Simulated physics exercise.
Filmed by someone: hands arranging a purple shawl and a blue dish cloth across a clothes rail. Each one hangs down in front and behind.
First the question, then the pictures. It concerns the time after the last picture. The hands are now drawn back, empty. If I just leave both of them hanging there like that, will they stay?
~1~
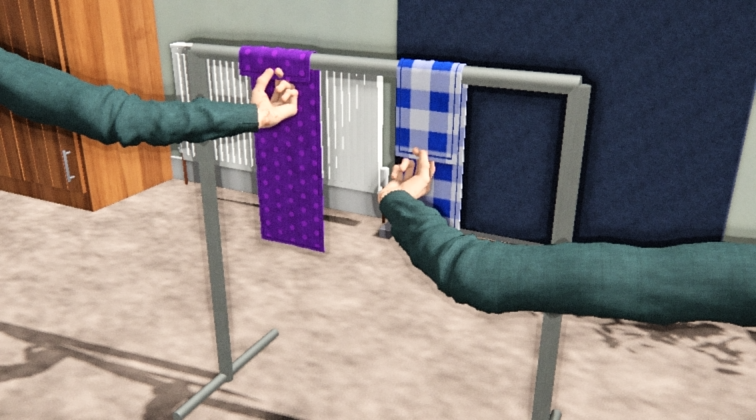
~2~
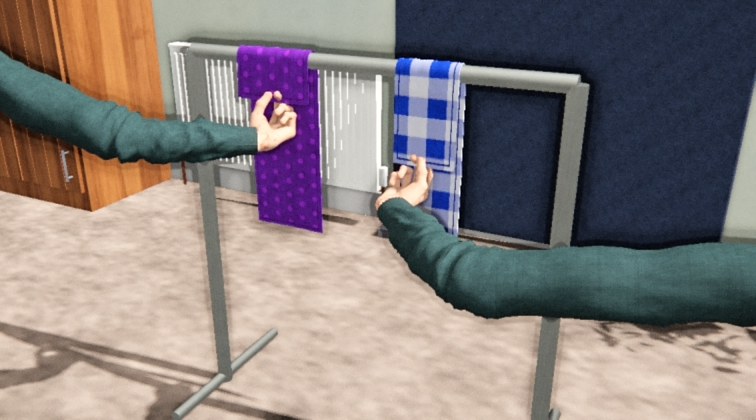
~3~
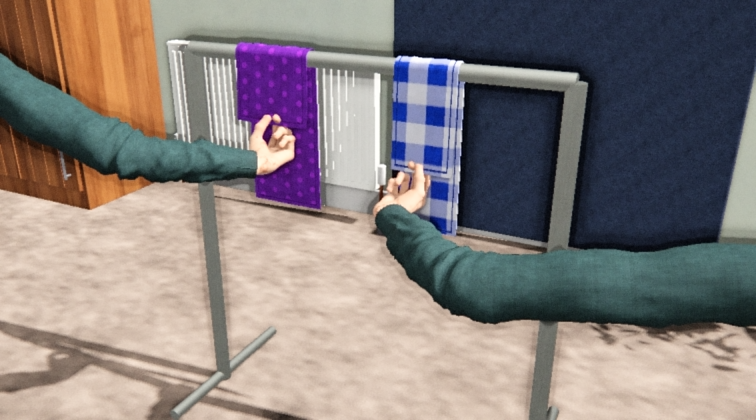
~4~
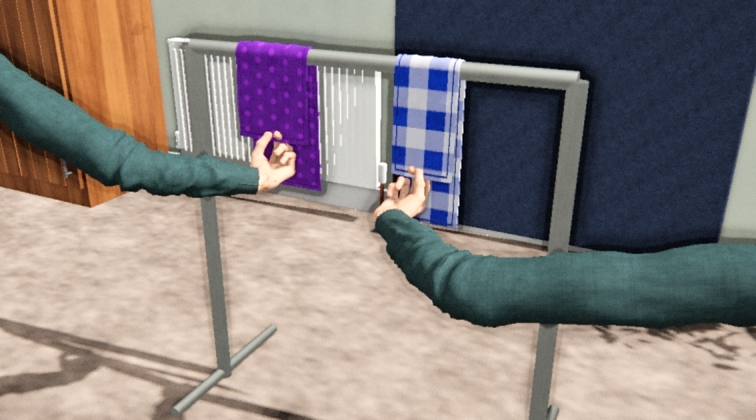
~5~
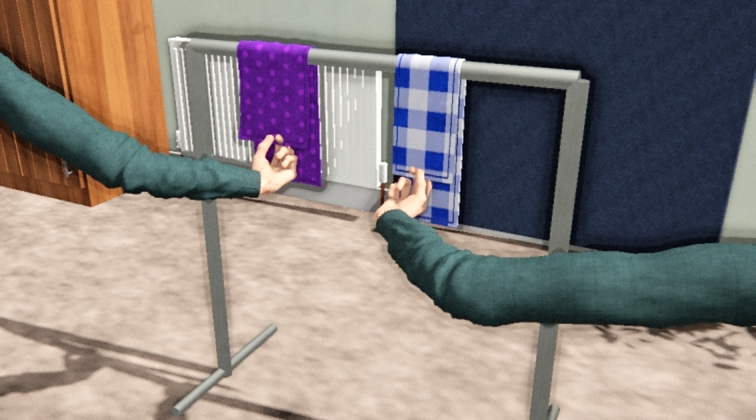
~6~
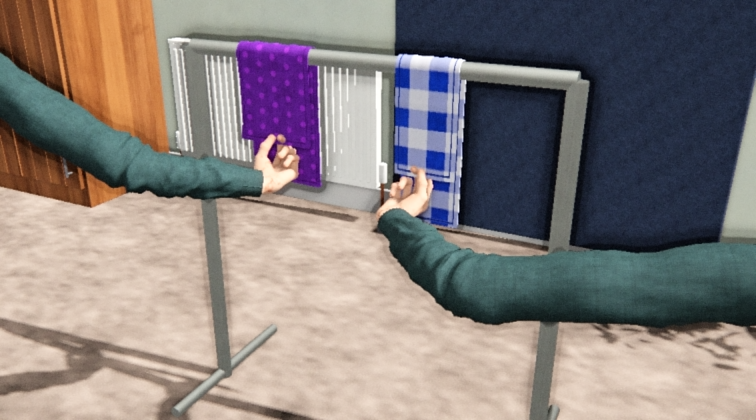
In order: The purple shawl most likely keeps its perch; the blue dish cloth most likely keeps its perch.
Then, 0.38 s later than the last view, shawl at rest on the rail; dish cloth at rest on the rail.
Finally, shawl at rest on the rail; dish cloth at rest on the rail. The purple shawl hangs there and the blue dish cloth keeps its place.
